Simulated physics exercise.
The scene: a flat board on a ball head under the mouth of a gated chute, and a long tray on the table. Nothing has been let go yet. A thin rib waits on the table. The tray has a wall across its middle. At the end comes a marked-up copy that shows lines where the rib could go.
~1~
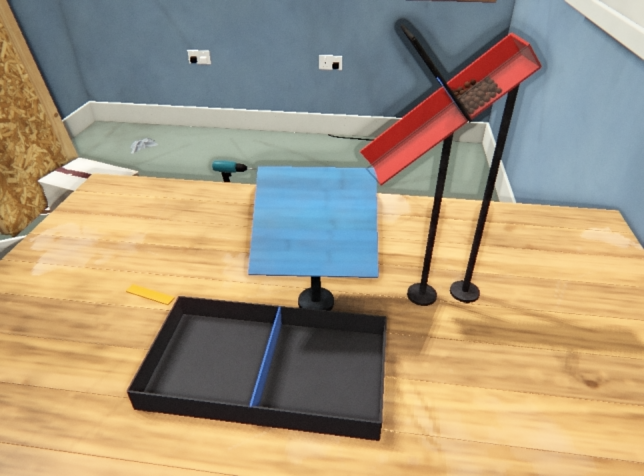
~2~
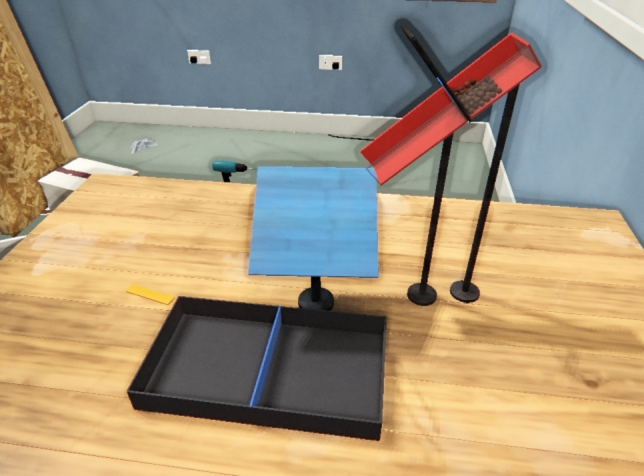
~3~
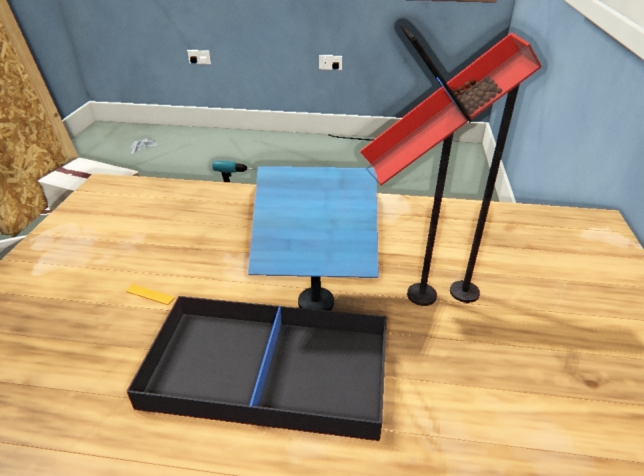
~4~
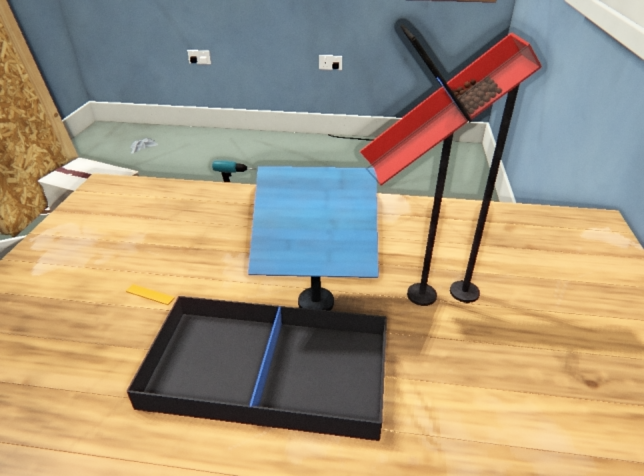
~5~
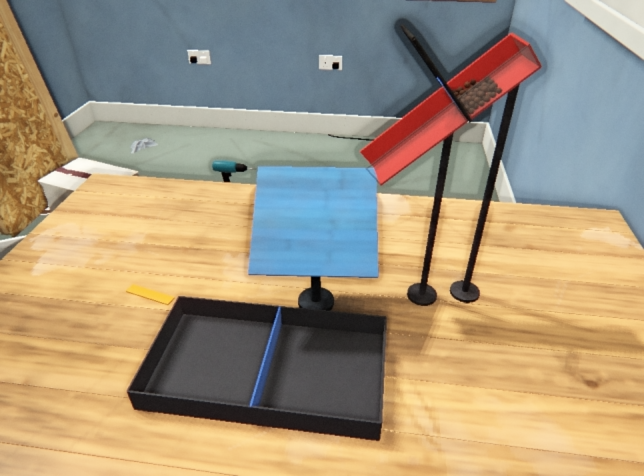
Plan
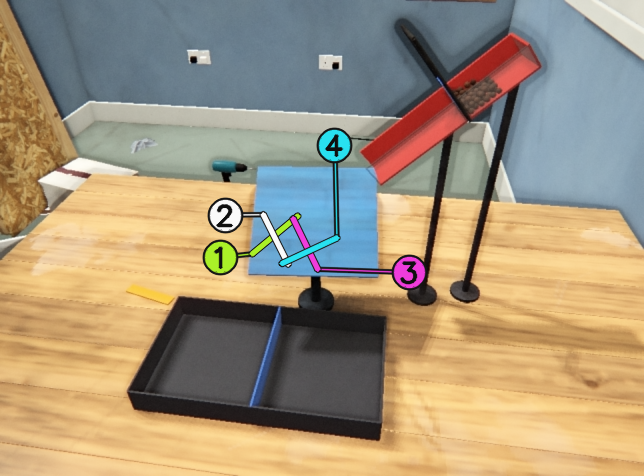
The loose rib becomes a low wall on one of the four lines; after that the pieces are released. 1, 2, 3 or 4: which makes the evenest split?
I would pick line 1.
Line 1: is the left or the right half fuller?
More lands on the left.
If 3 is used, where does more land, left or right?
The right half.
On the marked copy, line 1 from (297, 216) to (252, 253); line 2 from (263, 214) to (288, 264); line 3 from (293, 218) to (317, 269); line 4 from (336, 237) to (282, 263).
Choosing 1, of what is caught, roughly two thirds in the left half, roughly a third in the right.
Choosing 2, of what is caught, about a tenth in the left half, almost all in the right.
Choosing 3, of what is caught, about a tenth in the left half, the larger part in the right.
Choosing 4, of what is caught, almost all in the left half, just a few in the right.
